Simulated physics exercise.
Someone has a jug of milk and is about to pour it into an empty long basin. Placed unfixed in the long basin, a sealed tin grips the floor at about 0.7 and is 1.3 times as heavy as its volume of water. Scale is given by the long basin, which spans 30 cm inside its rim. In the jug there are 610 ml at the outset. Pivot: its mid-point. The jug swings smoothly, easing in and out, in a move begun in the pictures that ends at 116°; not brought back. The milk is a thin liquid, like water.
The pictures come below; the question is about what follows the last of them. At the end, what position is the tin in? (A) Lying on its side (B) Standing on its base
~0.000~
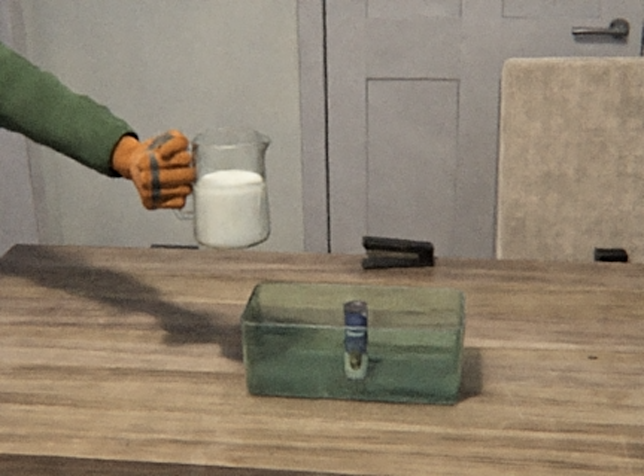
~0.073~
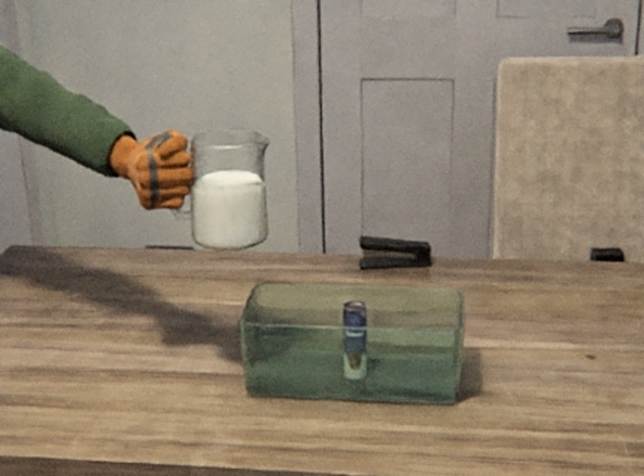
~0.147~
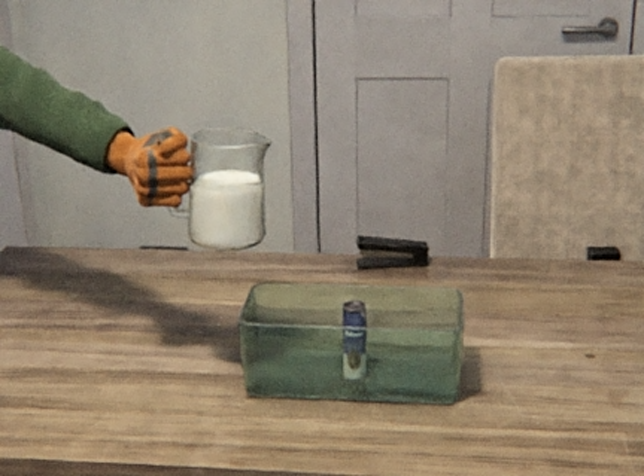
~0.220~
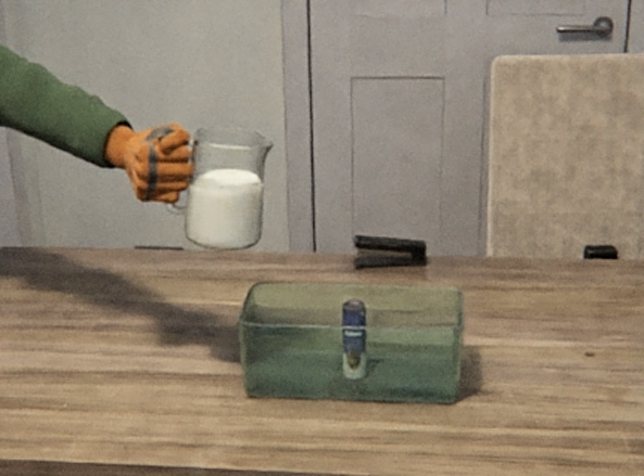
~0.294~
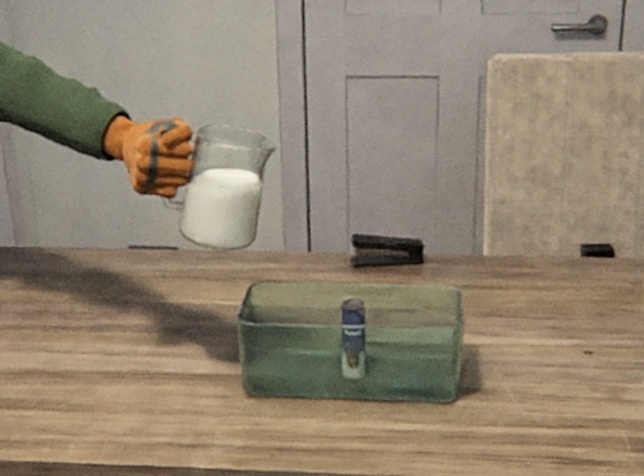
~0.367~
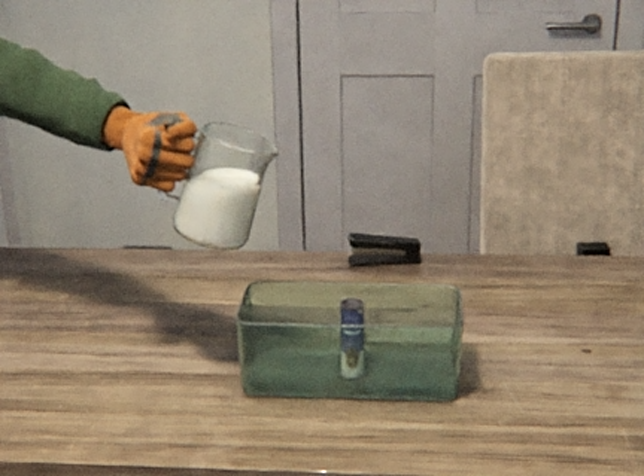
Answer: A.
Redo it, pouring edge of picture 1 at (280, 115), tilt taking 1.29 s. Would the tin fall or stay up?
Then the tin comes down.
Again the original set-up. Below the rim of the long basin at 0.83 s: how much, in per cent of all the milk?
At that time the basin holds about 0 per cent of the liquid.
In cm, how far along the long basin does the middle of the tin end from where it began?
Shift of tin centre: Approx. 8.0 cm.
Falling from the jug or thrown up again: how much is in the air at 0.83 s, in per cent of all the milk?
Around 5 in a hundred.
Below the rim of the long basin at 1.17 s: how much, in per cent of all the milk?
Some 38 per cent.
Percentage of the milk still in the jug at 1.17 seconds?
Roughly 36 percent remains.
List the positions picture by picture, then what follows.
The first picture shows tilt 0°; pouring edge (271, 140); surface from (197, 178) to (264, 179); the long basin's rim runs from (248, 303) to (464, 311); the tin's top is at (356, 309).
The second picture shows tilt 1°; pouring edge (270, 140); surface from (196, 179) to (263, 180).
The third picture shows tilt 3°; pouring edge (271, 142); surface from (195, 178) to (262, 180).
The fourth picture shows tilt 7°; pouring edge (273, 144); surface from (193, 178) to (261, 179).
The fifth picture shows tilt 12°; pouring edge (276, 147); surface from (191, 178) to (261, 178).
The sixth picture shows tilt 18°; pouring edge (279, 152); surface from (187, 181) to (261, 177).
Then, 0.83 s in, the tilt is 74° and 95 per cent is still to pour; the tin stands where it began.
Then, 1.17 s in, the tilt is 108° and 36 per cent is still to pour; the tin leans 11°.
Then, 1.53 s in, the tilt is 116° and 1 per cent is still to pour; the tin lies on its side.
Then, 1.92 s in, the tilt is 116° and 0 per cent is still to pour; the tin lies on its side.
Finally, the tin lies on its side.
